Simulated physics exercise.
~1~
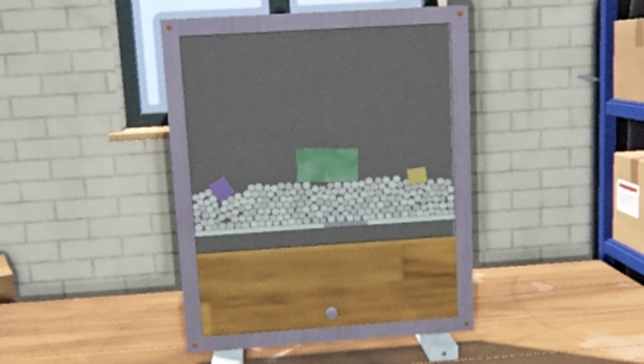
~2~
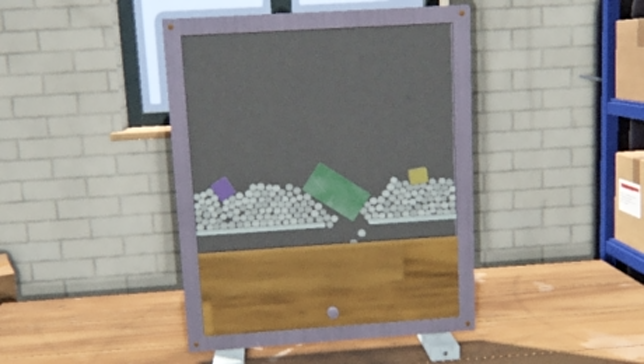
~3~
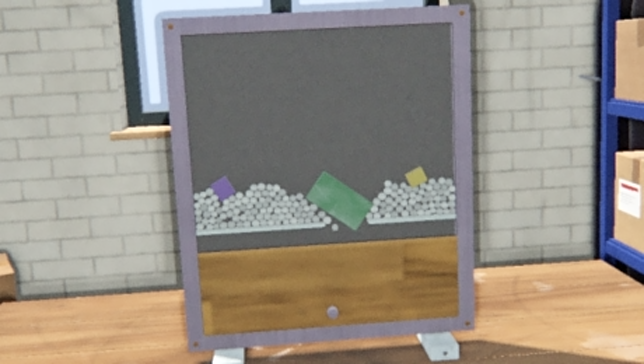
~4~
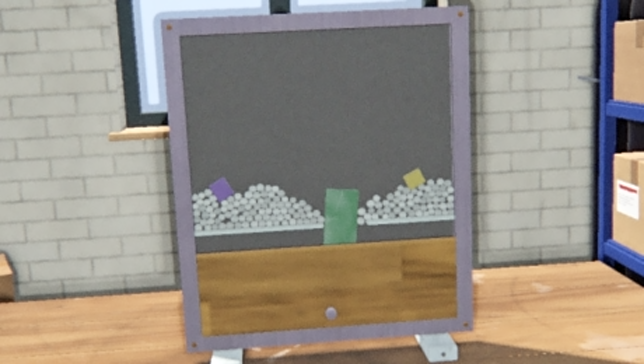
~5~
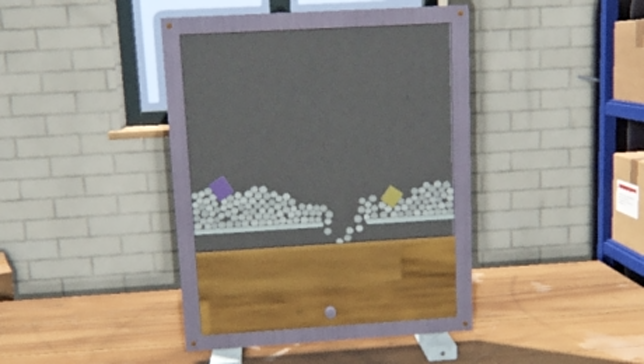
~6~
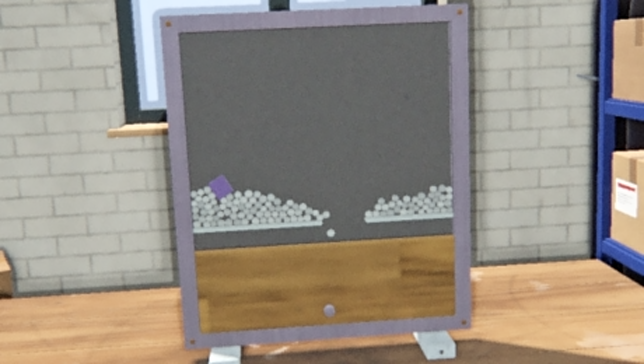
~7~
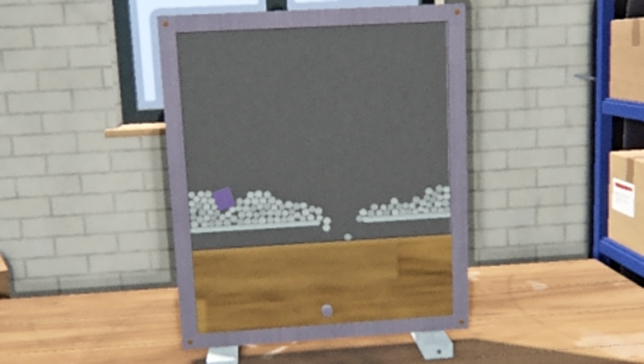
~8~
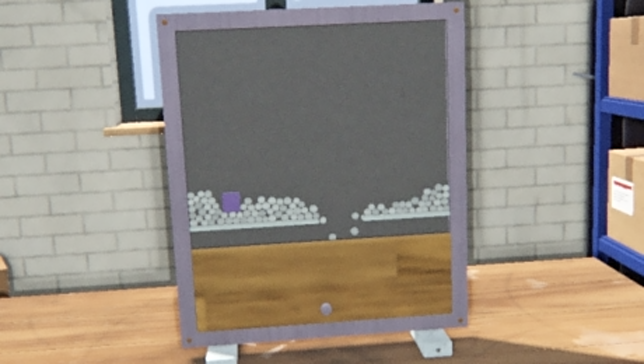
White beads drain through a central gap, and the green block then yellow block drop out.
